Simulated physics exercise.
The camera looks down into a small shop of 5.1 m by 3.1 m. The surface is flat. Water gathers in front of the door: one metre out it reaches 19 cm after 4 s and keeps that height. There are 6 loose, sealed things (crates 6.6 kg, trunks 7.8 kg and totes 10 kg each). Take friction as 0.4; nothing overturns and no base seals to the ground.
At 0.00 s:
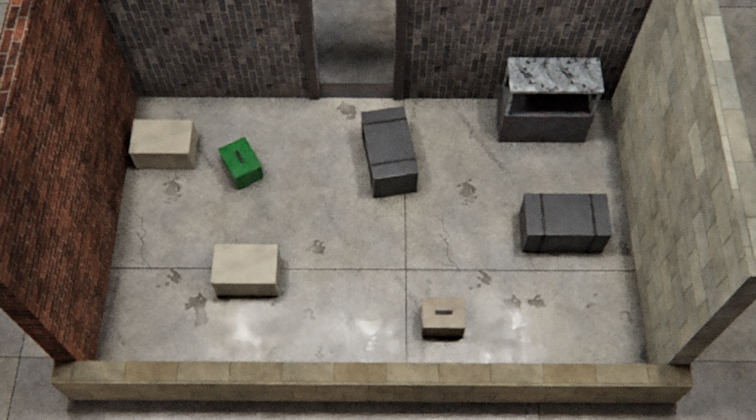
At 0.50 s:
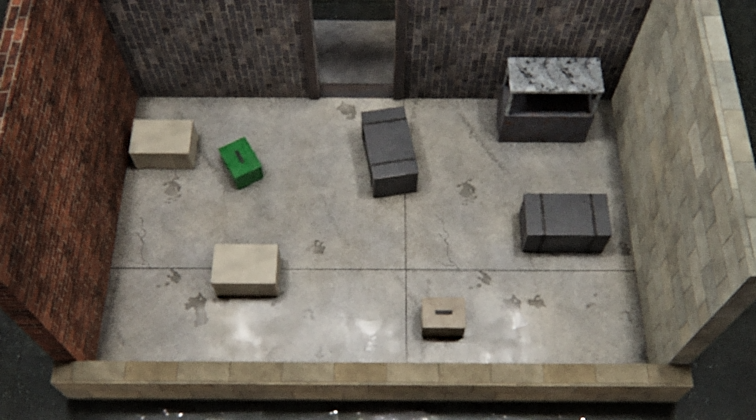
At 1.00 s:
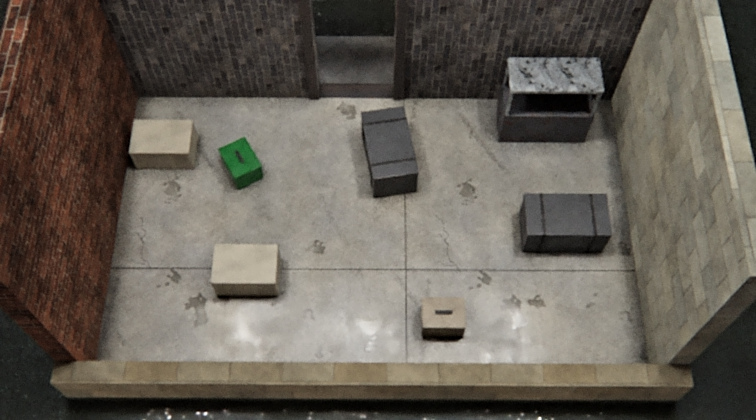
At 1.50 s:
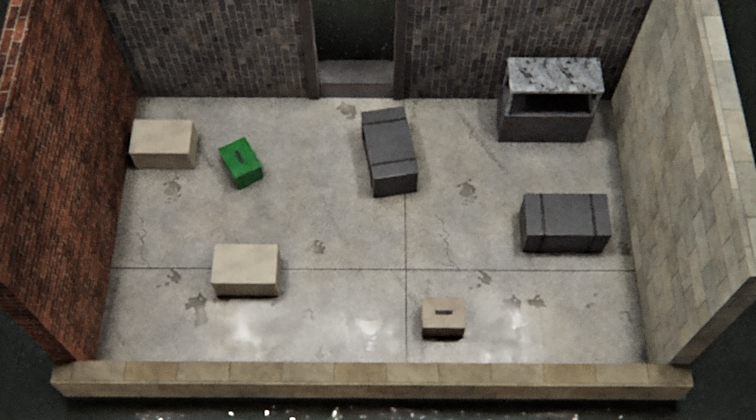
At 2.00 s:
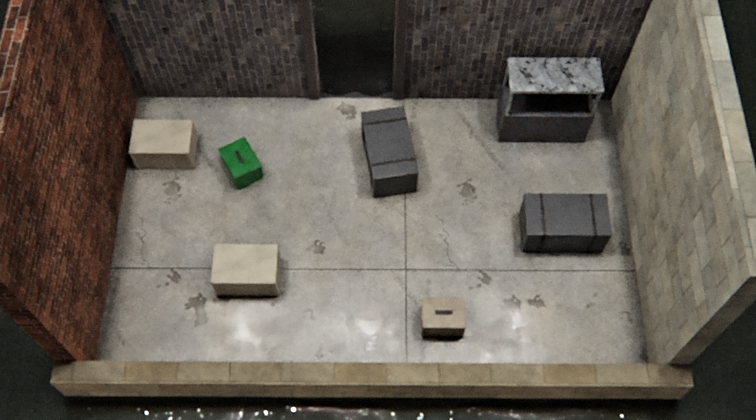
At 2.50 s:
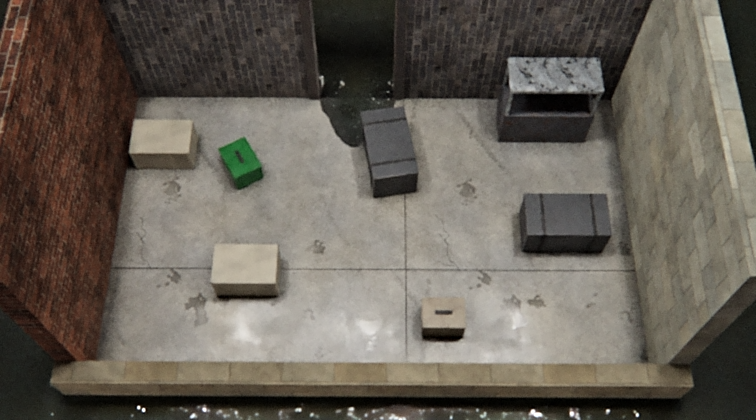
In a small walled shop seen from above, dark water rose outside the doorway at the back and then began spreading onto the floor just inside, while the green tote and other boxes stayed put.
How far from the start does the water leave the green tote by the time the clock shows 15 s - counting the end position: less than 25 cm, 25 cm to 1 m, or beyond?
The green tote stays put.
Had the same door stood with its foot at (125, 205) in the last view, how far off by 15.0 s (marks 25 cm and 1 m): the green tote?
Then the green tote ends far away.
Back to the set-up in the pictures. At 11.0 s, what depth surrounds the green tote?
About 5 cm.
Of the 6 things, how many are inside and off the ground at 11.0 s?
At that moment 4.
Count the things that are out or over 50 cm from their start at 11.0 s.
By then 4.
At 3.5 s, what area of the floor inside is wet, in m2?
About 2.5 m2.
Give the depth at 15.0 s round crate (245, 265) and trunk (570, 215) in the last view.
About 8 and 4 cm.
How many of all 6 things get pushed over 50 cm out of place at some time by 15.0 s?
5 of them.
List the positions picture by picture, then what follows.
The green tote at (240, 157), on the bottom; 0.0 m2 under water; 0 of 6 have shifted, in the first frame.
The green tote at (240, 157), on the bottom; 0.0 m2 under water; 0 of 6 have shifted, in the second frame.
The green tote at (240, 157) rests on the ground; water covers 0.0 m2; 0 of 6 have shifted, in the third frame.
The green tote at (240, 157) rests on the ground; water covers 0.0 m2; 0 of 6 have shifted, in the fourth frame.
The green tote at (240, 157), on the bottom; 0.0 m2 under water; 0 of 6 have shifted, in the fifth frame.
The green tote at (240, 157) rests on the ground; 0.3 m2 under water; 0 of 6 have shifted, in the sixth frame.
After 3.5 s the green tote is near (240, 157), 0.0 m from its start, aground; 0 afloat.
After 6.8 s the green tote is near (240, 157), 0.0 m from its start, aground; 2 afloat.
After 11.0 s the green tote is near (240, 157), 0.0 m from its start, aground; 4 afloat.
After 15.0 s the green tote is near (240, 158), 0.0 m from its start, aground; 5 afloat.
